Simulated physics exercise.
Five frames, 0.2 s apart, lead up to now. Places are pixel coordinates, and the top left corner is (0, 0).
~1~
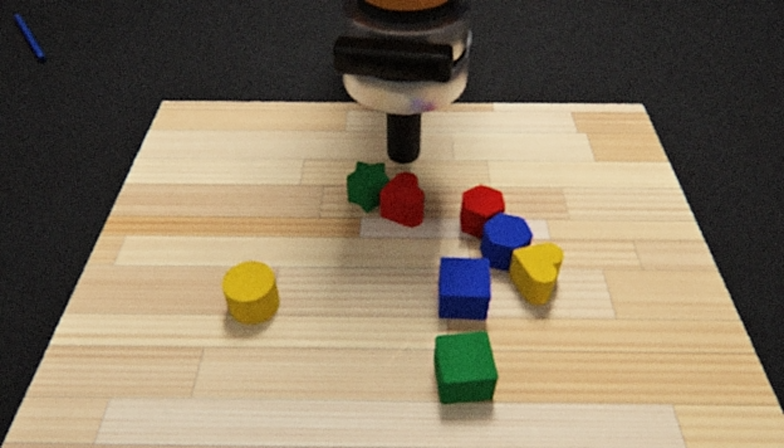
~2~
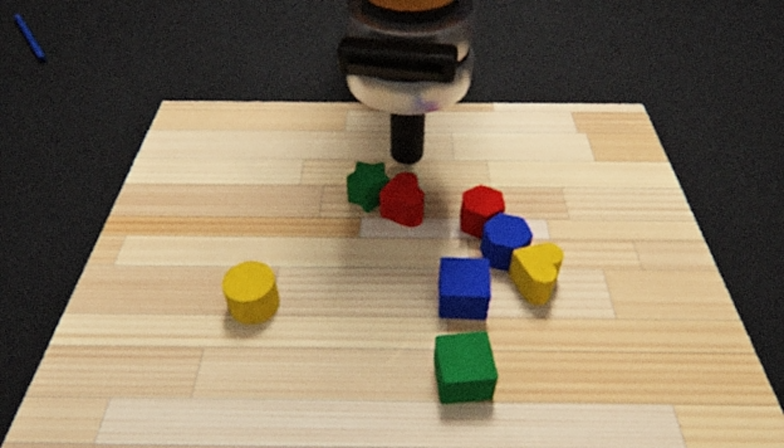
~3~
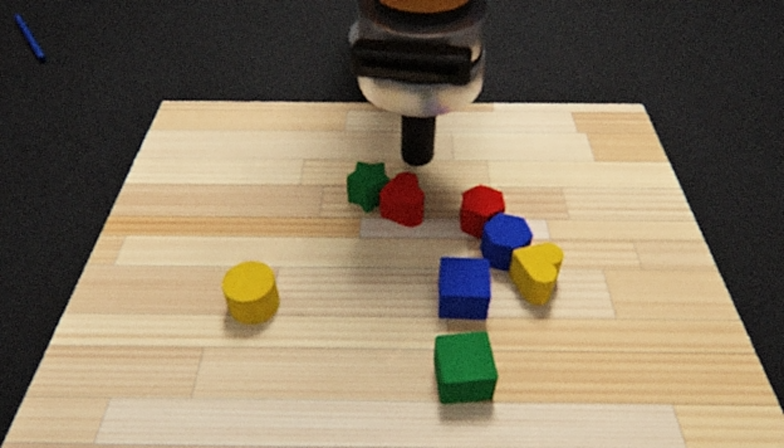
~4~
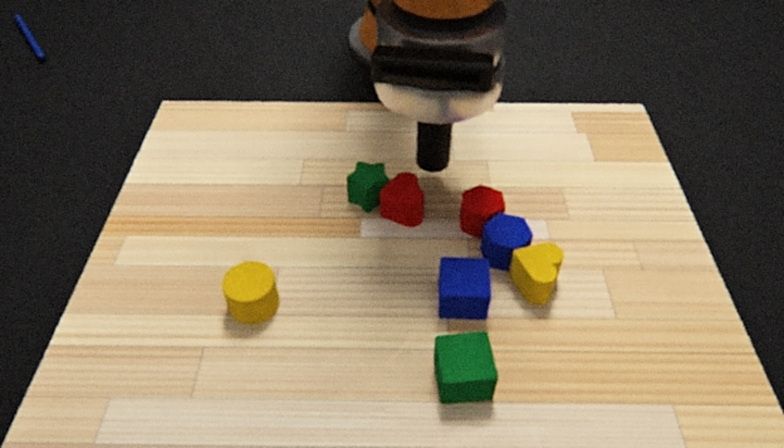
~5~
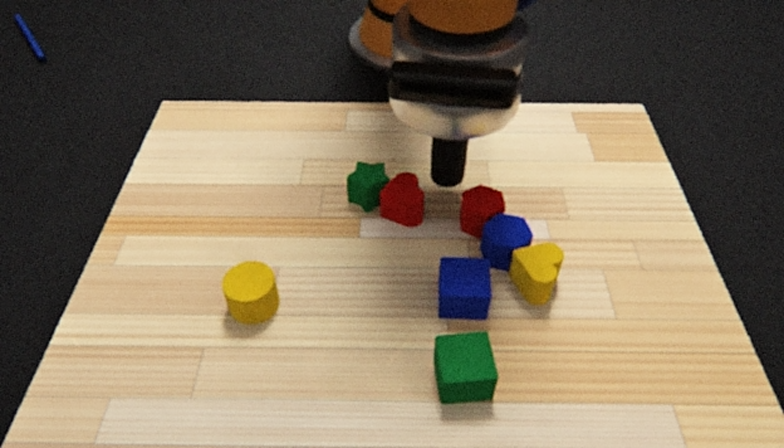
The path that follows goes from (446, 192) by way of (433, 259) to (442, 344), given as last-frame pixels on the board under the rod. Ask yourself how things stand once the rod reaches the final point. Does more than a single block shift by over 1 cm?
It seems not.
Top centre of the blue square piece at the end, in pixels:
The middle of its top is at (492, 310).
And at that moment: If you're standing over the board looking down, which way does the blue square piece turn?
It rotates counterclockwise.
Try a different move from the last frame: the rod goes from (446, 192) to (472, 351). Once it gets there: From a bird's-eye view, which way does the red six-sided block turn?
Looking down, my answer is that the red six-sided block rotates anticlockwise.
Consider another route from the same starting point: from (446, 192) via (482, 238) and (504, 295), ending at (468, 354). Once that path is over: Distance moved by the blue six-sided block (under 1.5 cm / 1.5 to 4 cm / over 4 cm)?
My estimate: Beyond 4 cm.
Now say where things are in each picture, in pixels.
In the first frame, tip of the rod at (404, 155), middles of tops, red heart-shaped block at (404, 188), blue square piece at (465, 276), green square piece at (466, 356).
In the second frame, rod at (407, 155), nothing pushed.
In the third frame, rod at (417, 157), nothing pushed.
In the fourth frame, rod at (433, 163), nothing pushed.
In the fifth frame, rod at (447, 177), red heart-shaped block at (404, 188), blue square piece at (465, 276), green square piece at (466, 356).
The first path, step by step. One third of the way, rod at (438, 222); nothing pushed yet.
Two thirds of the way, rod at (432, 272); blue square piece at (474, 289), turned 25° anticlockwise.
At the end, rod at (444, 331); red heart-shaped block unmoved; blue square piece at (492, 310), turned 90° anticlockwise; green square piece at (469, 362).
